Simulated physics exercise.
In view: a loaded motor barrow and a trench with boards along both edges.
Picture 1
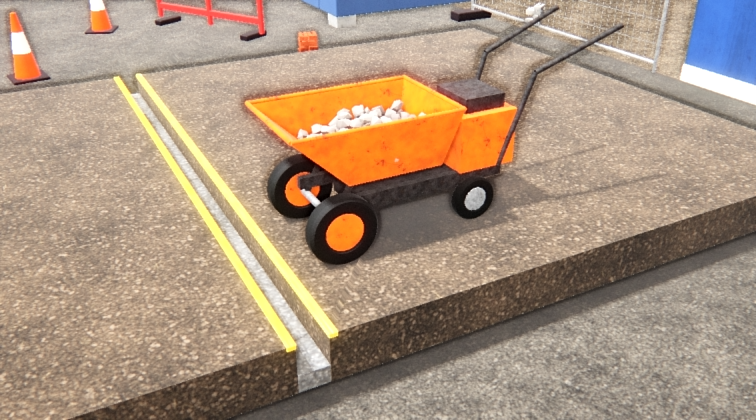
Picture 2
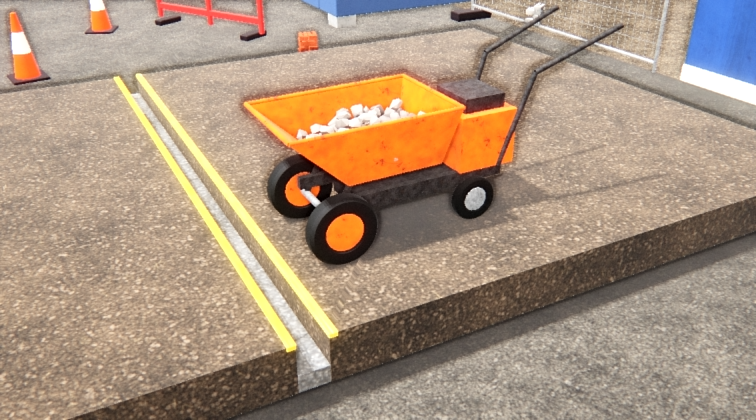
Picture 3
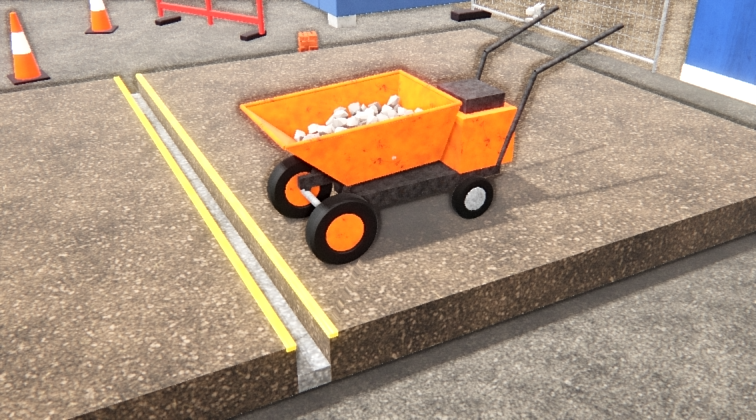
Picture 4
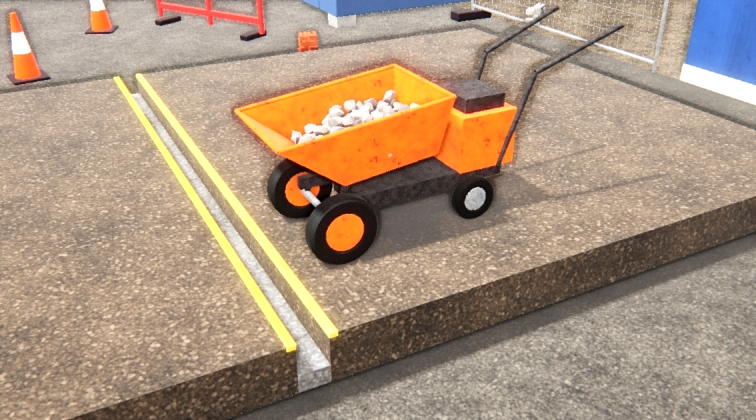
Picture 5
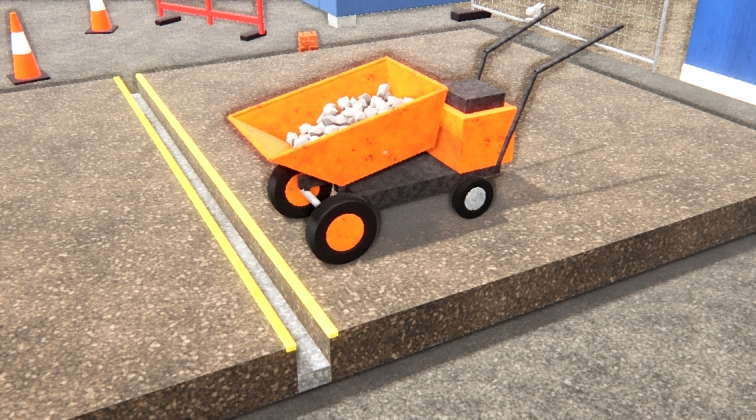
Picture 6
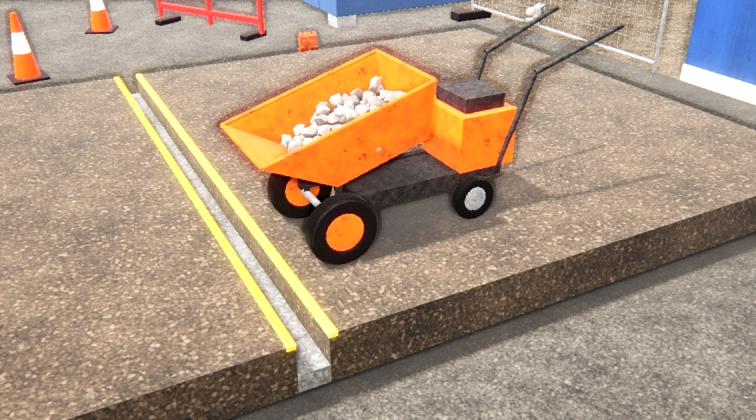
In the video, an orange motor barrow loaded with broken stones stands beside a narrow trench edged with yellow boards; its skip starts level, then gradually tilts forward to the left while the wheels stay in place.
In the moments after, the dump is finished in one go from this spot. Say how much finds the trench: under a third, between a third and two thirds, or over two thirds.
The trench ends with less than a third of it.
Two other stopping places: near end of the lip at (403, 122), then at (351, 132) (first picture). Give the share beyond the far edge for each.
The first gives 0 %, the second 20 %.
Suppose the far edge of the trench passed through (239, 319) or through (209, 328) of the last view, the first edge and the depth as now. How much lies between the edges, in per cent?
About 0 and 70 per cent.
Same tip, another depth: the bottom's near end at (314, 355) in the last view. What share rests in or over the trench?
About 0 per cent.
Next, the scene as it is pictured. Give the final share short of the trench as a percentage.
Close to 0 per cent.
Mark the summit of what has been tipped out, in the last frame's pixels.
Near (179, 247).
Shortly afterwards, skip tipped steeply; the whole lot in the skip.
Next, skip tipped right over; the bulk in the skip; near a quarter beyond it; only a few falling.
Some moments later, skip tipped right over; near a third in the skip; near two thirds beyond it.
In the end, skip tipped right over; near a third in the skip; none at all in or heaped over the trench; near two thirds beyond it.
